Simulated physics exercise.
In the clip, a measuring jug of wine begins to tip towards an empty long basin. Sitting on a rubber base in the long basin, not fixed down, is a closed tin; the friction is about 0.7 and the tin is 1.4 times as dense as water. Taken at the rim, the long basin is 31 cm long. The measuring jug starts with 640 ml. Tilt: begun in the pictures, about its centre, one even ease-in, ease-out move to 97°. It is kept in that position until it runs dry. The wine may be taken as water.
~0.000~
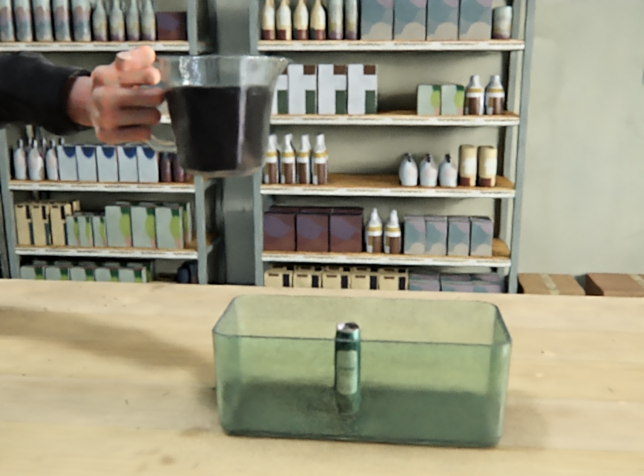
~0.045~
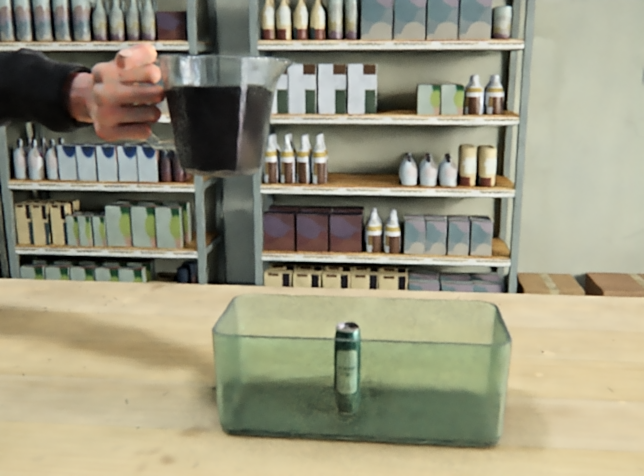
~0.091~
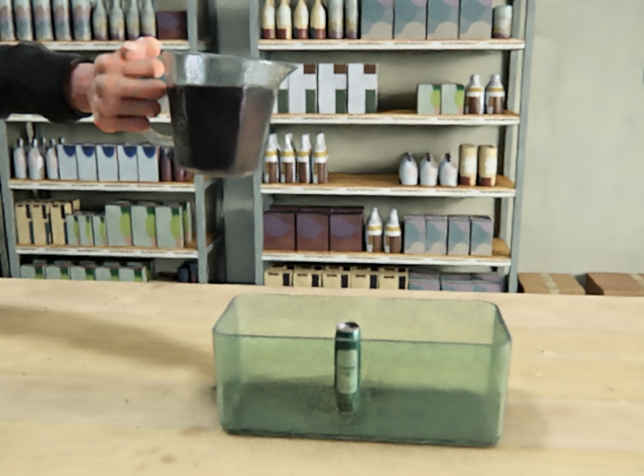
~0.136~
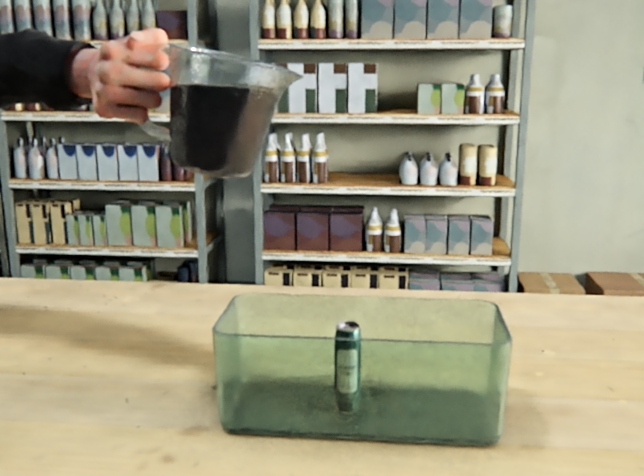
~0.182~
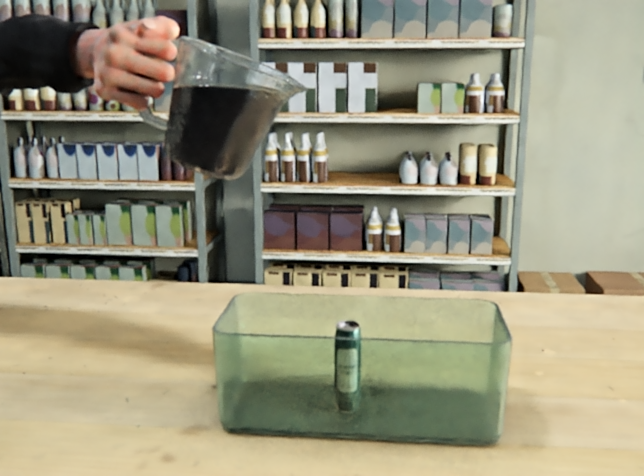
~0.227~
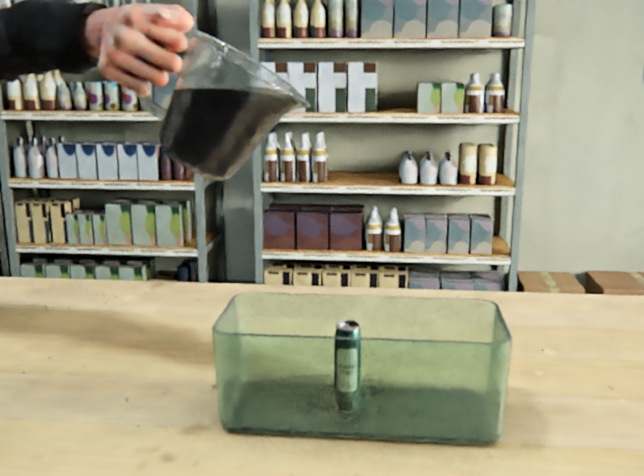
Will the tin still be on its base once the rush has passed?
Yes - odds are it weathers it.
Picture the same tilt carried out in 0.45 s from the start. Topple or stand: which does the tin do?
In that case the tin stays vertical.
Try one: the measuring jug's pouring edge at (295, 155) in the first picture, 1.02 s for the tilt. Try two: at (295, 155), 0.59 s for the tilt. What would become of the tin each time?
The tin overturns the first time and overturns the second time.
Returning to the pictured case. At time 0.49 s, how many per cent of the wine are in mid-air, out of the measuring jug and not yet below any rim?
I'd say close to 38 per cent.
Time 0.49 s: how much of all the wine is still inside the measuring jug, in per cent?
Around 58 percent.
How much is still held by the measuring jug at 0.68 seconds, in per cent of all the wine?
Near 14 in a hundred.
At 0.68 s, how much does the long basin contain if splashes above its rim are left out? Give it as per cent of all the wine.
Roughly 58 %.
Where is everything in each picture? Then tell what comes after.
It leans 0°; its right rim is at (293, 59); the wine meets the walls at (172, 87) and (272, 87); the long basin's rim runs from (224, 315) to (504, 324); the tin's top is at (348, 331), in the first picture.
It leans 1°; its right rim is at (294, 61); the wine meets the walls at (172, 86) and (272, 87), in the second picture.
It leans 6°; its right rim is at (298, 66); the wine meets the walls at (174, 85) and (274, 88), in the third picture.
It leans 12°; its right rim is at (303, 76); the wine meets the walls at (177, 84) and (278, 90), in the fourth picture.
It leans 21°; its right rim is at (308, 89); the wine meets the walls at (179, 89) and (285, 94), in the fifth picture.
It leans 31°; its right rim is at (311, 105); the wine meets the walls at (180, 92) and (294, 98), in the sixth picture.
Then, 0.49 s in, the tilt is 90° and 57 per cent is still to pour; the tin stands where it began.
Then, 0.68 s in, the tilt is 97° and 15 per cent is still to pour; the tin stands where it began.
Then, 0.87 s in, the tilt is 97° and 2 per cent is still to pour; the tin stands where it began.
Then, 1.09 s in, the tilt is 97° and 0 per cent is still to pour; the tin stands where it began.
Finally, the tin stands where it began.
